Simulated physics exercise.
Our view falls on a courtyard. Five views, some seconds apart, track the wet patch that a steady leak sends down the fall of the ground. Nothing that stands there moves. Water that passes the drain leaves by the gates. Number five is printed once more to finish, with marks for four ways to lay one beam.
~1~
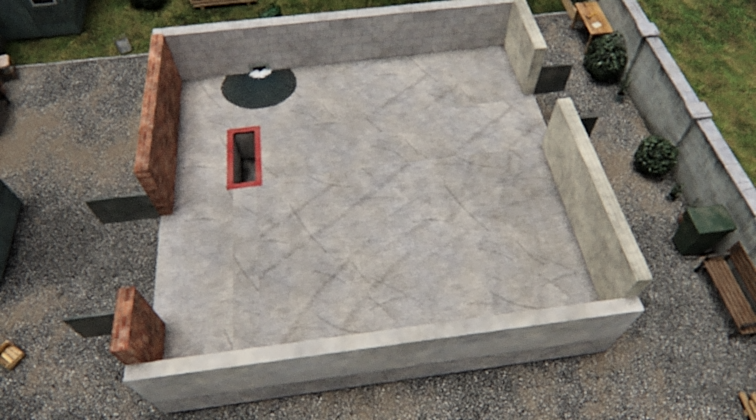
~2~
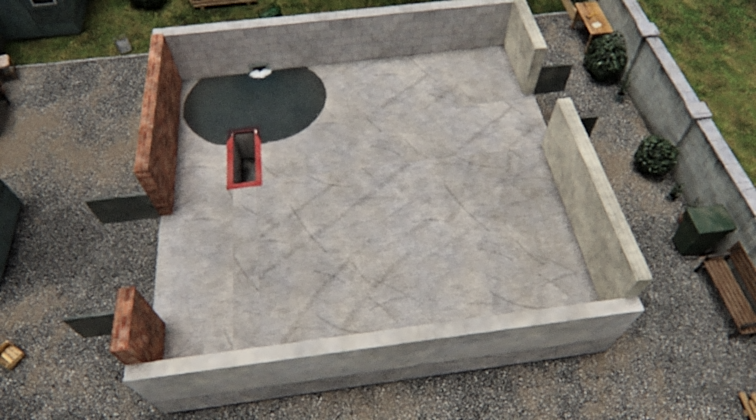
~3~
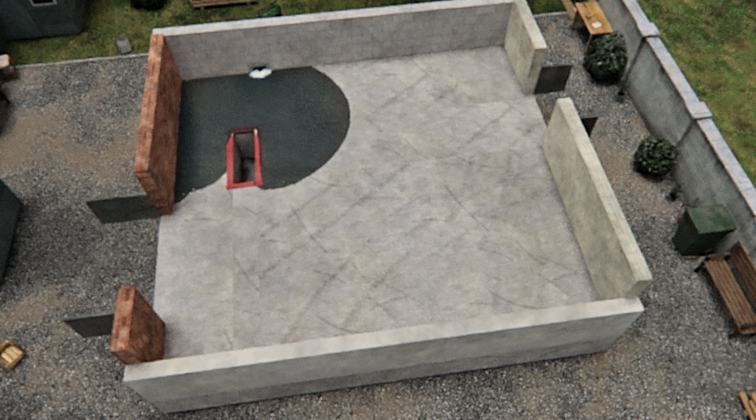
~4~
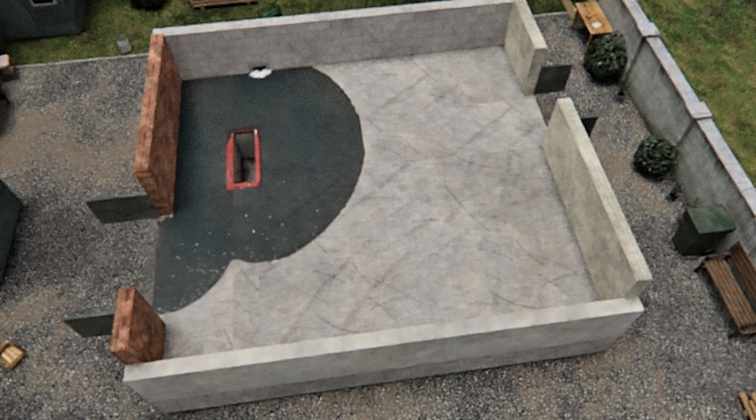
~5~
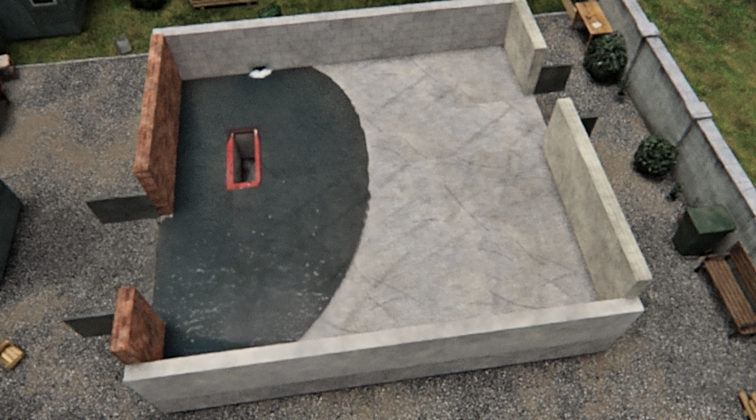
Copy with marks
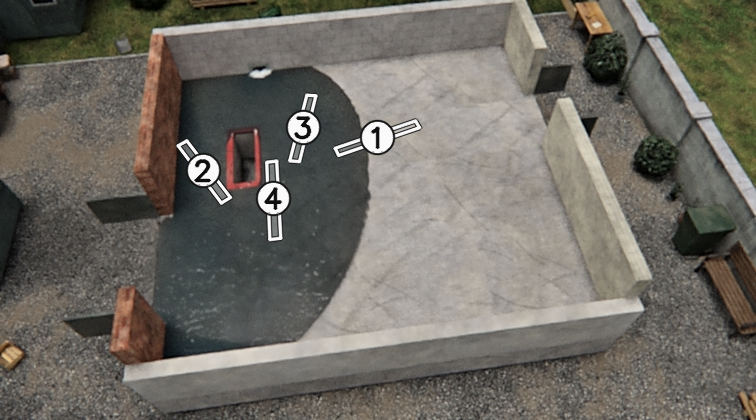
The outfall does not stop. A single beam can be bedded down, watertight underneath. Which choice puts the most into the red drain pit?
The answer is spot 2.
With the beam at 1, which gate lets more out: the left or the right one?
More leaves on the left.
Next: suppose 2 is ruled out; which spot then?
Here it is spot 3.
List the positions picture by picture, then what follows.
The first frame shows outfall at (260, 68); red drain pit at (244, 157); open gate at (169, 266); open gate at (532, 119); 3 % of the ground under water, visible out to (239, 103); red drain pit still dry.
In the second frame, 10 % of the ground under water, visible out to (211, 137); red drain pit taking water.
In the third frame, 18 % of the ground under water, visible out to (175, 185); red drain pit taking water.
In the fourth frame, 31 % of the ground under water, visible out to (175, 303); red drain pit taking water.
In the fifth frame, 42 % of the ground under water, visible out to (172, 339); red drain pit taking water.
In white, 1 from (336, 151) to (417, 124); 2 from (182, 143) to (225, 200); 3 from (294, 161) to (311, 95); 4 from (275, 238) to (271, 161).
Choosing 1, about 27 % of the stream goes into the red drain pit, about 70 % out by the gates.
Choosing 2, about 58 % of the stream goes into the red drain pit, about 40 % out by the gates.
Choosing 3, about 38 % of the stream goes into the red drain pit, about 59 % out by the gates.
Choosing 4, about 27 % of the stream goes into the red drain pit, about 68 % out by the gates.
